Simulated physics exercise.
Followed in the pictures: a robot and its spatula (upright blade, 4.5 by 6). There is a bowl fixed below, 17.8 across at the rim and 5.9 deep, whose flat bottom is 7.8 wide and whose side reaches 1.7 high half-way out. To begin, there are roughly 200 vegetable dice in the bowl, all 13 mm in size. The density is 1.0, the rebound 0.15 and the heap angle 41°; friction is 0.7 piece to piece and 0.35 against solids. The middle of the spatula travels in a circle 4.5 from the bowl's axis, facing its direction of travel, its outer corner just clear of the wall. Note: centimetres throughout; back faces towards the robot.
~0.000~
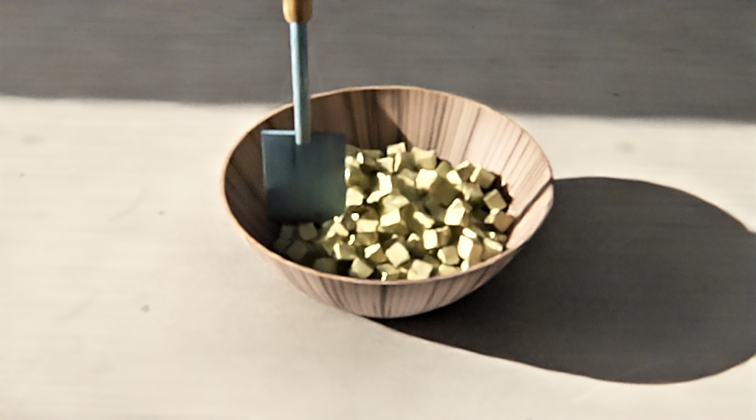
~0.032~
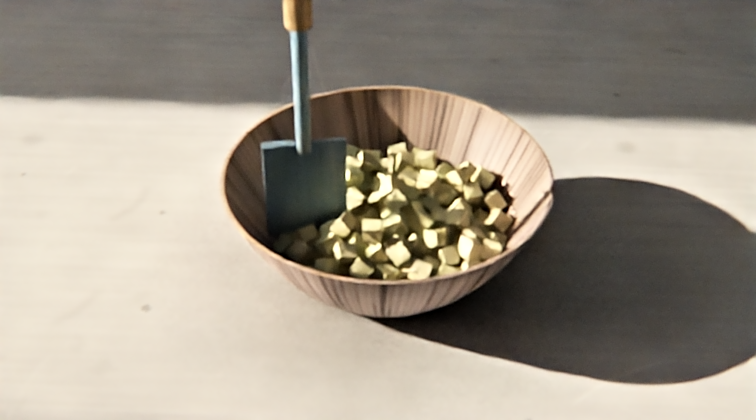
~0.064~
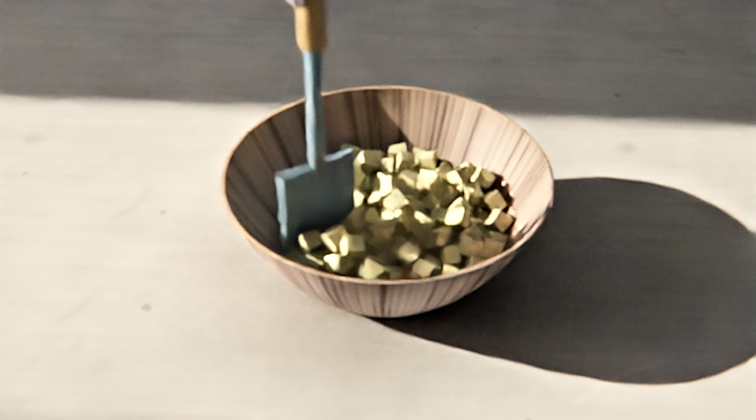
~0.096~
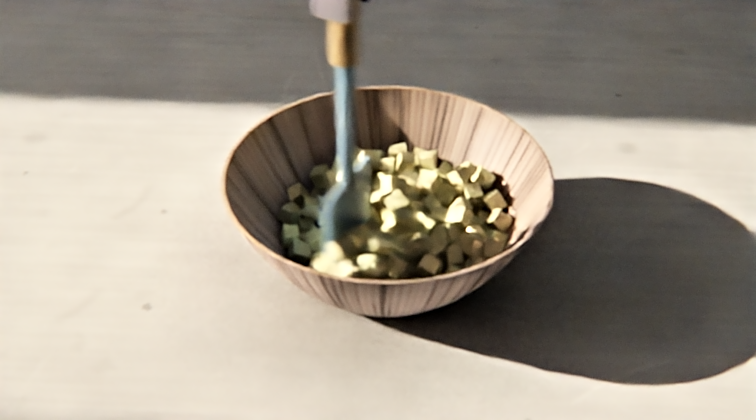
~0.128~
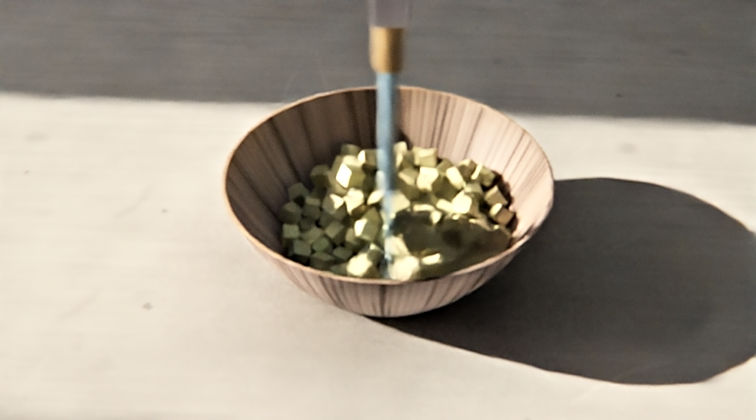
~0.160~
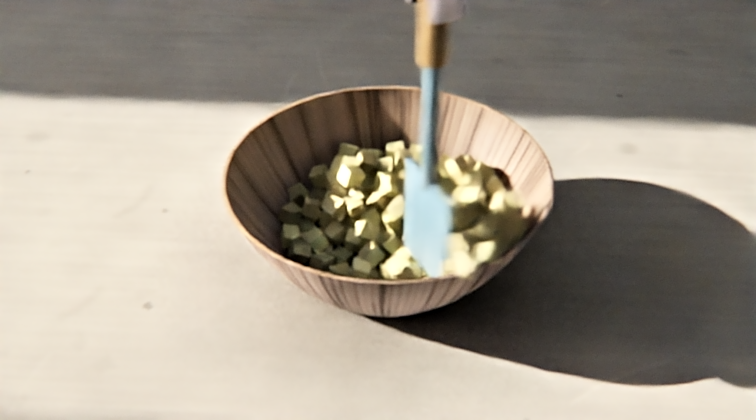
To begin with, a blue spatula with its blade upright stands at the left side of a wooden bowl of pale vegetable dice. The robot sweeps it along the near side towards the right, the blade turning edge-on and then broad again as it pushes through the dice, which shift around it.
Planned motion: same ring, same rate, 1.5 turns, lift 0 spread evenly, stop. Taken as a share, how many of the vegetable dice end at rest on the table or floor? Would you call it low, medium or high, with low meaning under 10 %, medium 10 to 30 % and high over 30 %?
I would call it high, over 30 %.
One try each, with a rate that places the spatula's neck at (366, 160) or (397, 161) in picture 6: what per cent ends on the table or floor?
Close to 25 and 35 in a hundred.
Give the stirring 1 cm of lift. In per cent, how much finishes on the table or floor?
Estimate: Close to 40 %.
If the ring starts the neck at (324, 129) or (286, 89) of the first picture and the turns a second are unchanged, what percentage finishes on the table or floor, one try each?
Near 45 per cent and near 30 per cent, in that order.
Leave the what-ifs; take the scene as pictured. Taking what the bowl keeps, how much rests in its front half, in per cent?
Some 30 per cent.
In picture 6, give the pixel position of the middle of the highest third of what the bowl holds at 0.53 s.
The centre is close to (408, 253).
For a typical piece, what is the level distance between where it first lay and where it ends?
11 cm.
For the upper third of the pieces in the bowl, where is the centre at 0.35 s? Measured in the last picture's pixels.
I'd point to somewhere close to (324, 133).
By 0.35 s, 282° round, highest piece 9 above the table; 165 in the bowl, 10 on the table or floor, 20 in flight or on the tool.
By 0.53 s, 82° round, highest piece 8 above the table; 130 in the bowl, 53 on the table or floor, 12 in flight or on the tool.
By 0.82 s, 180° round, highest piece 5 above the table; 109 in the bowl, 86 on the table or floor.
By 1.52 s, 180° round, highest piece 5 above the table; 109 in the bowl, 86 on the table or floor.
Final count, 109 in the bowl, 86 on the table or floor. That is 44 % on the table or floor.
